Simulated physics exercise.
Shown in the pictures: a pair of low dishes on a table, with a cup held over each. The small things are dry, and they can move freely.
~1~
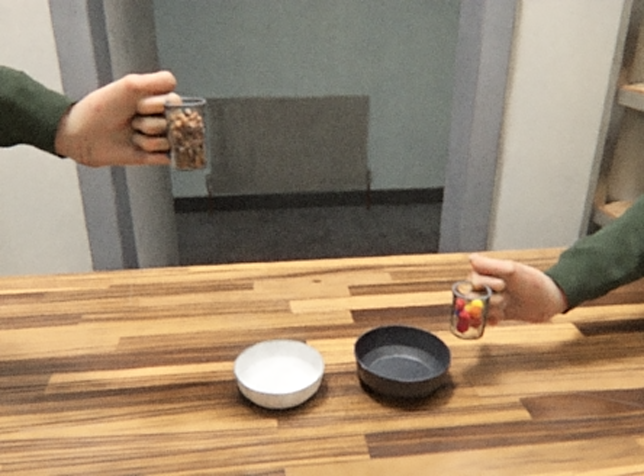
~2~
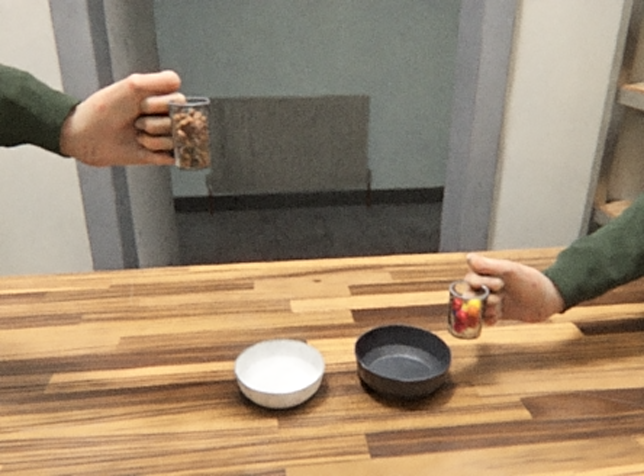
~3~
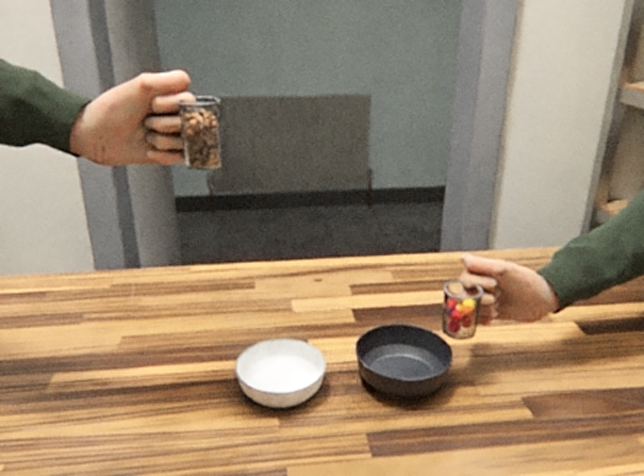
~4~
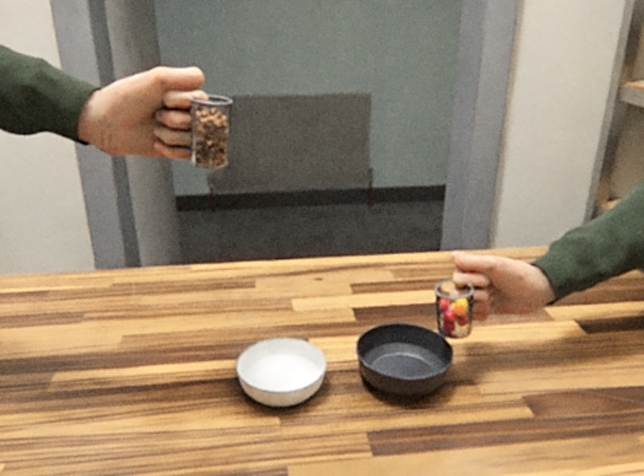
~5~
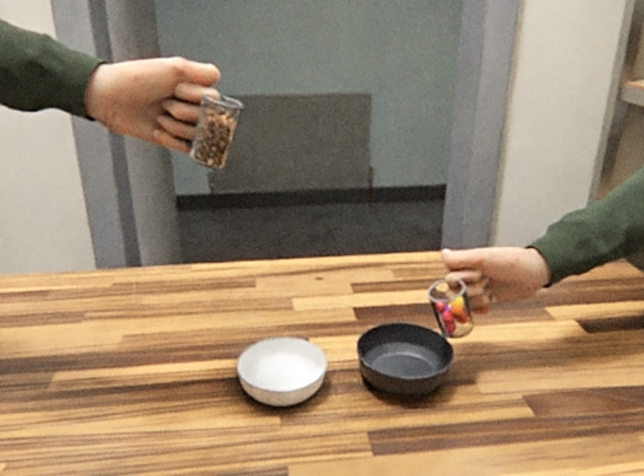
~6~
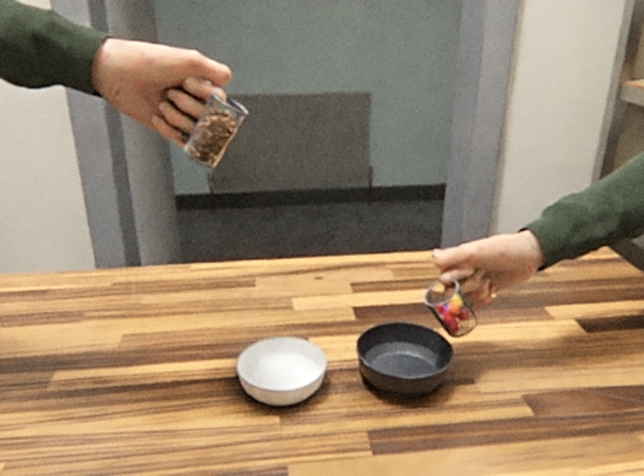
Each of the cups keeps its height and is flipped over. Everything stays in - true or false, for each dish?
Left dish: False. Right dish: True.
Then, 0.24 s past the last view, left, all still in the cup; right, all still in the cup.
Then, 0.54 s past the last view, left, all still in the cup; right, all still in the cup.
Then, 0.86 s past the last view, left, most still in the cup, about a quarter in the air; right, about half still in the cup, about a third in the dish, a small part in the air.
Finally, left, nearly all in the dish, a small part outside the dish; right, all in the dish, none outside the dish.
